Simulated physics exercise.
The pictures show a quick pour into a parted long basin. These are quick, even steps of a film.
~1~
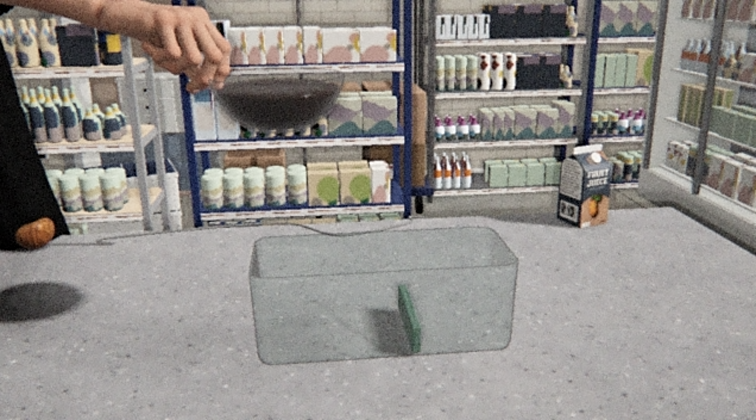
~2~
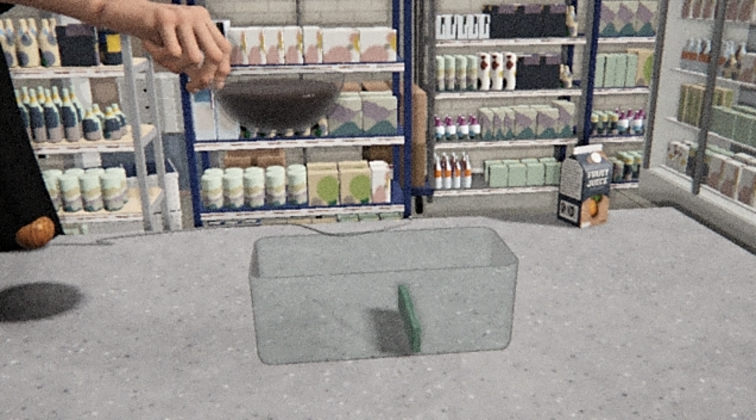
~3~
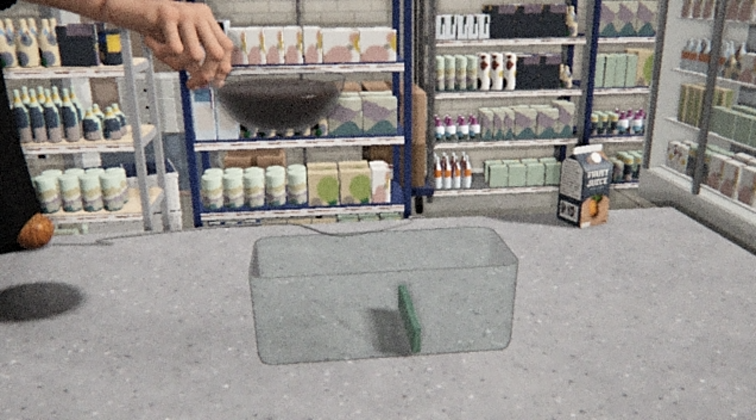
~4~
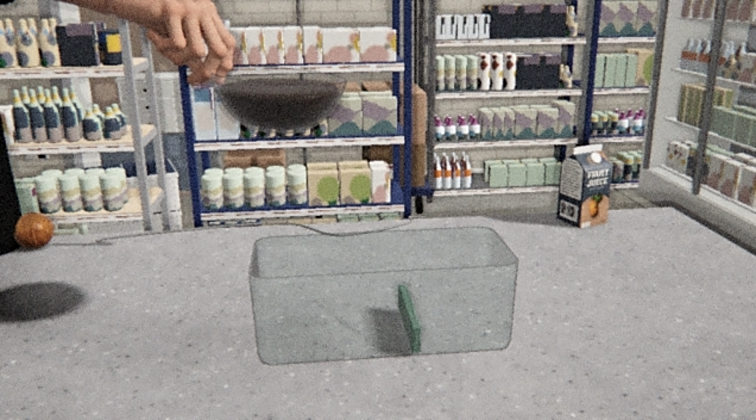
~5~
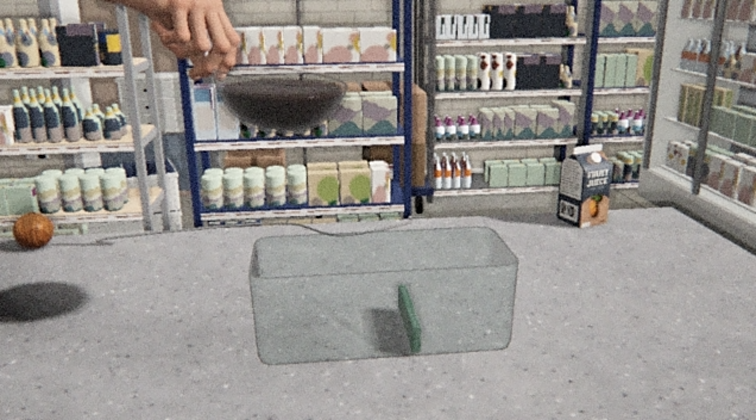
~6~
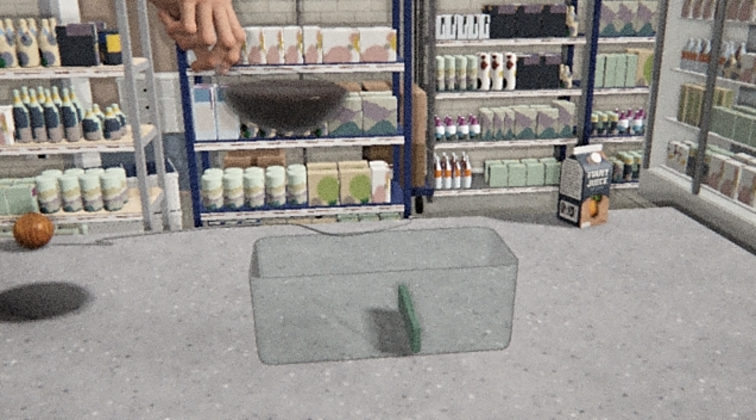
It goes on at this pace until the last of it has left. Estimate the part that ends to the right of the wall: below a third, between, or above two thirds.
The share right of the wall is between a third and two thirds.
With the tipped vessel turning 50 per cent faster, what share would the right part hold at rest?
Roughly 40 in a hundred.
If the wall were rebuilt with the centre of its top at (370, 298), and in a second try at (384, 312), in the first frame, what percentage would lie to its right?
In turn 85 and 70 in a hundred.
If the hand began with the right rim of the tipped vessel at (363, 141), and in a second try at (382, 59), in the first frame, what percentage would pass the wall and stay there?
Roughly 50 per cent, and 80 per cent.
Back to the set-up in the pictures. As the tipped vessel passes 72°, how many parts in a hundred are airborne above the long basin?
Close to 45 per cent.
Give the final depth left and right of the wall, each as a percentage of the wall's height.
Near 30 on the left, 50 on the right.
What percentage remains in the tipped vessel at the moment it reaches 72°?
Some 20 per cent.
A moment on, the tilt is 72° and 20 per cent is still to pour, 12 is left of the wall and 24 right of it.
Next, the tilt is 110° and 0 per cent is still to pour, 50 is left of the wall and 48 right of it.
Then the tilt is 121° and 0 per cent is still to pour, 50 is left of the wall and 49 right of it.
Later the tilt is 121° and 0 per cent is still to pour, 50 is left of the wall and 49 right of it.
Finally, 50 per cent lies left of the wall, 49 right of it and 1 outside.
